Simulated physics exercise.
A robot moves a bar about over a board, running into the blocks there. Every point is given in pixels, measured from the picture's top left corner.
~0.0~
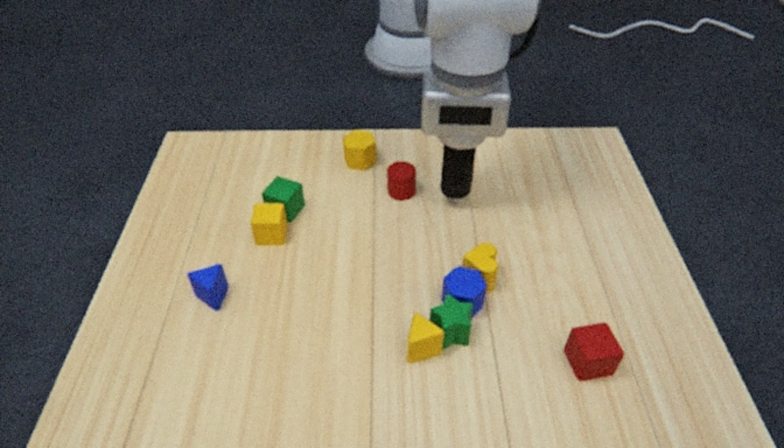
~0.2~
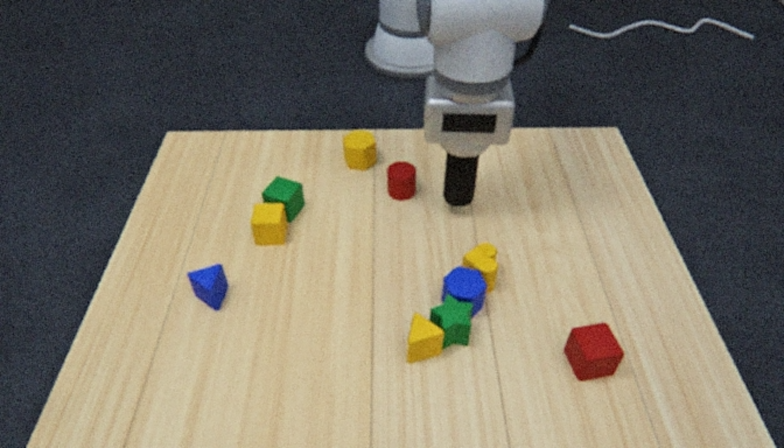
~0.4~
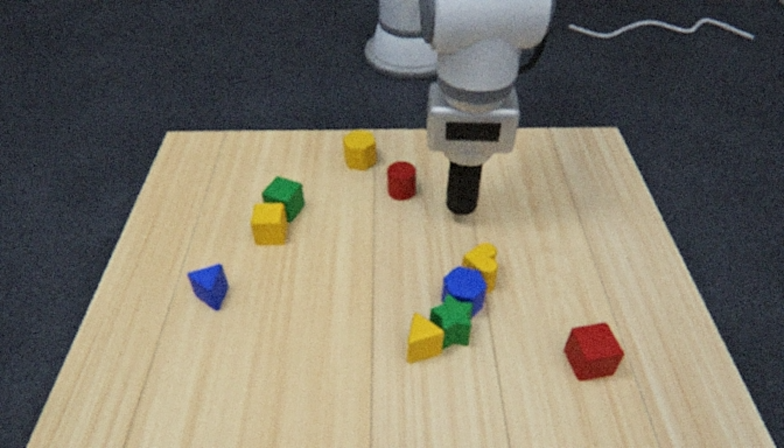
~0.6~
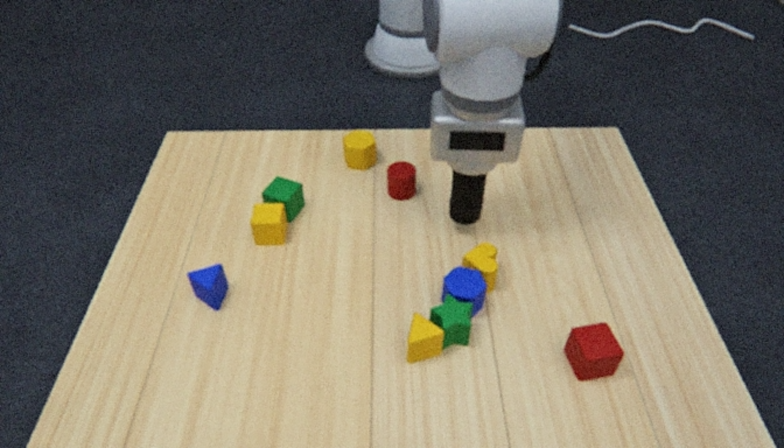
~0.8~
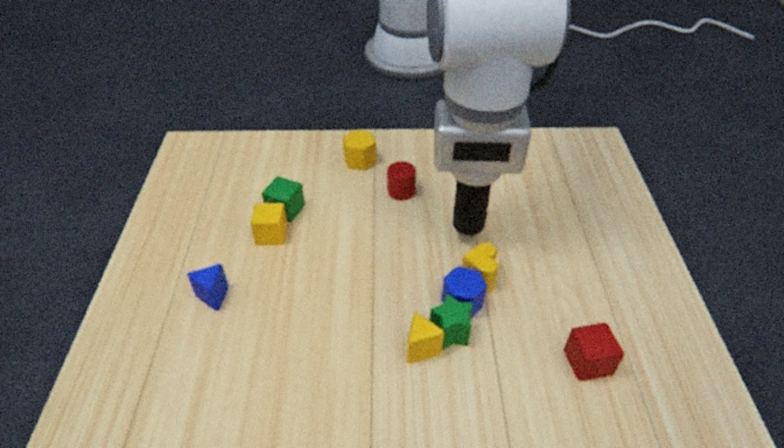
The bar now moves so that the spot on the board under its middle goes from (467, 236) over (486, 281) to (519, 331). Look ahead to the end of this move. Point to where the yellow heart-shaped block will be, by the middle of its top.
Close to (540, 339).
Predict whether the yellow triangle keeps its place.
Same place.
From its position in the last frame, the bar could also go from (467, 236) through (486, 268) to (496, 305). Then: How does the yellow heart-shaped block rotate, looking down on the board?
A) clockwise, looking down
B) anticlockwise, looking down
Choice A: Clockwise, looking down.
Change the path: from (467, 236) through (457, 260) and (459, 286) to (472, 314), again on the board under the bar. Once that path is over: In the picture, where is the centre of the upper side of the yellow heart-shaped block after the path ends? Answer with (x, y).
It comes to (500, 269).
What follows on the original path. One third of the way, bar at (481, 255); blue six-sided block at (465, 284); yellow heart-shaped block at (495, 268), turned 25° clockwise.
Two thirds of the way, bar at (498, 287); green star-shaped block at (451, 314); blue six-sided block at (464, 286), turned 15° clockwise; yellow heart-shaped block at (515, 302), turned 25° clockwise.
At the end, bar at (522, 320); yellow triangle still; green star-shaped block at (451, 314); blue six-sided block at (464, 286), turned 15° clockwise; yellow heart-shaped block at (540, 339), turned 30° clockwise; red square piece still.
